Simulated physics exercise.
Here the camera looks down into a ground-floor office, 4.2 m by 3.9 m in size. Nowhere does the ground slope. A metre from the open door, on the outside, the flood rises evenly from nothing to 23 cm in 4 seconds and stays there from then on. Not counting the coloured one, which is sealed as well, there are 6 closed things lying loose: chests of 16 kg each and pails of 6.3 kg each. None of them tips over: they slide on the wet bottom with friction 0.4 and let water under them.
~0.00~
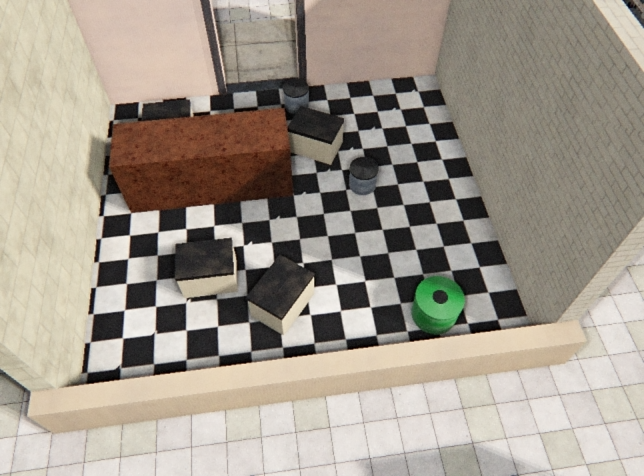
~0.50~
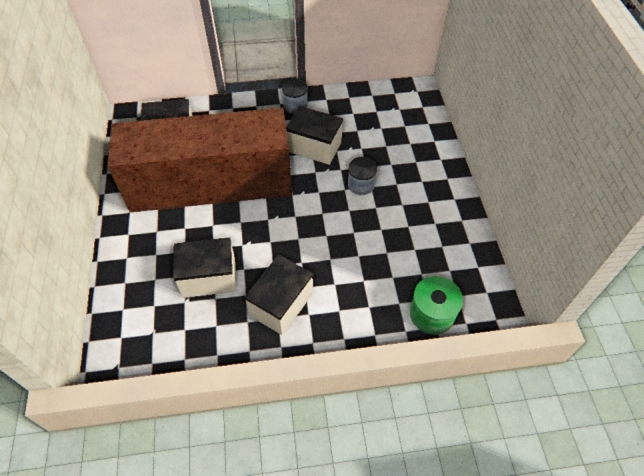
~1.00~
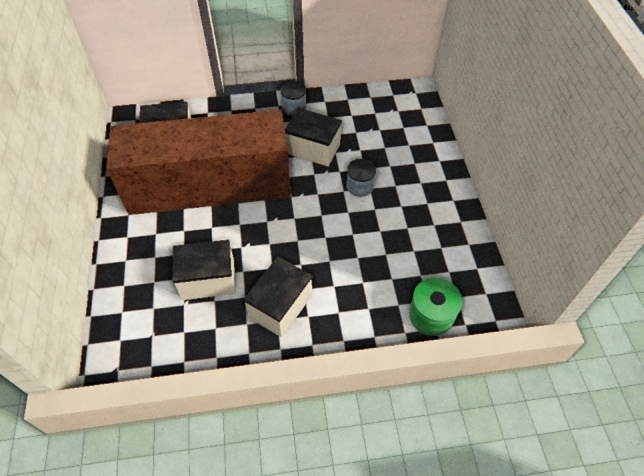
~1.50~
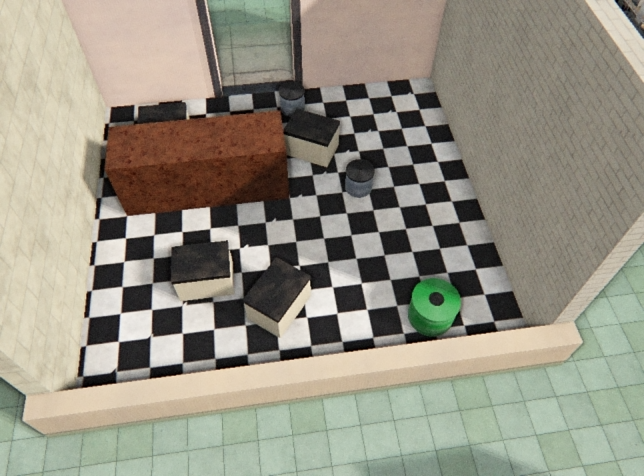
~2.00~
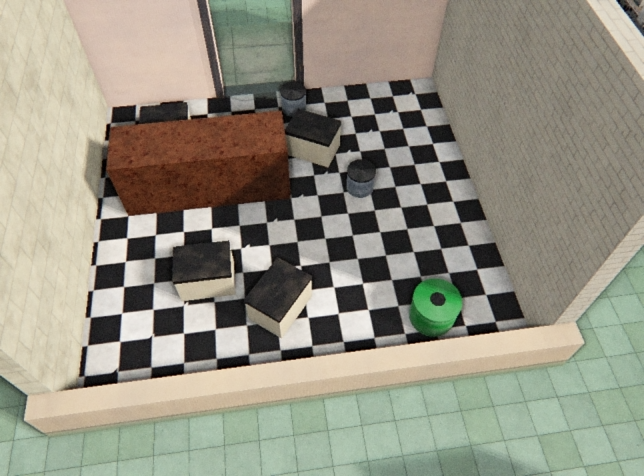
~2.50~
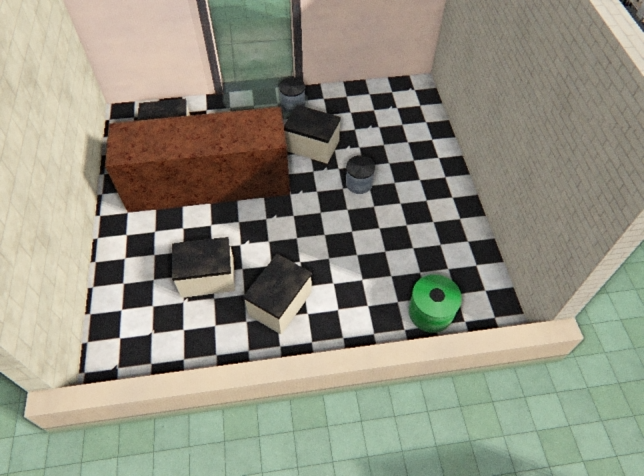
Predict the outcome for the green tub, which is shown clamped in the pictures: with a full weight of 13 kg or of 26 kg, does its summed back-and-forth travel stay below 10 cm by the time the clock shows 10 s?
Only the heavier mass succeeds.
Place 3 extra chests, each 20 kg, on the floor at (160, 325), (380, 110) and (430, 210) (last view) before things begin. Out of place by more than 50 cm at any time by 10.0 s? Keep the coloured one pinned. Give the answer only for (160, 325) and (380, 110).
In order: Within the mark, within the mark.
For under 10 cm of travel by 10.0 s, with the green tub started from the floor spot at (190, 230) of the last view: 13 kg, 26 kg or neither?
It turns out that both loads succeed.
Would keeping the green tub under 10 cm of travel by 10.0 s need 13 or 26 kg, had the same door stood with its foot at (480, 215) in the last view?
The light one suffices.
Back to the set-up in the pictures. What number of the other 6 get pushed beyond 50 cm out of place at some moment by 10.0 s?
The answer here is 3.
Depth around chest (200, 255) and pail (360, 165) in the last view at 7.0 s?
Depth approx. 1 cm / 4 cm.
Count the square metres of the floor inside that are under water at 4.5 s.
I'd estimate close to 4.0 m2.
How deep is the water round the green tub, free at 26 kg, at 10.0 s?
Depth: Approx. 10 cm.
After 3.5 s the green tub would be 0 cm from its start with 13 kg and 0 cm from its start with 26 kg; 0 cm of water round it then.
After 4.5 s the green tub would be 0 cm from its start with 13 kg and 0 cm from its start with 26 kg; 0 cm of water round it then.
After 7.0 s the green tub would be 0 cm from its start with 13 kg and 0 cm from its start with 26 kg; 2 cm of water round it then.
After 10.0 s the green tub would be 35 cm from its start with 13 kg and 0 cm from its start with 26 kg; 10 cm of water round it then.
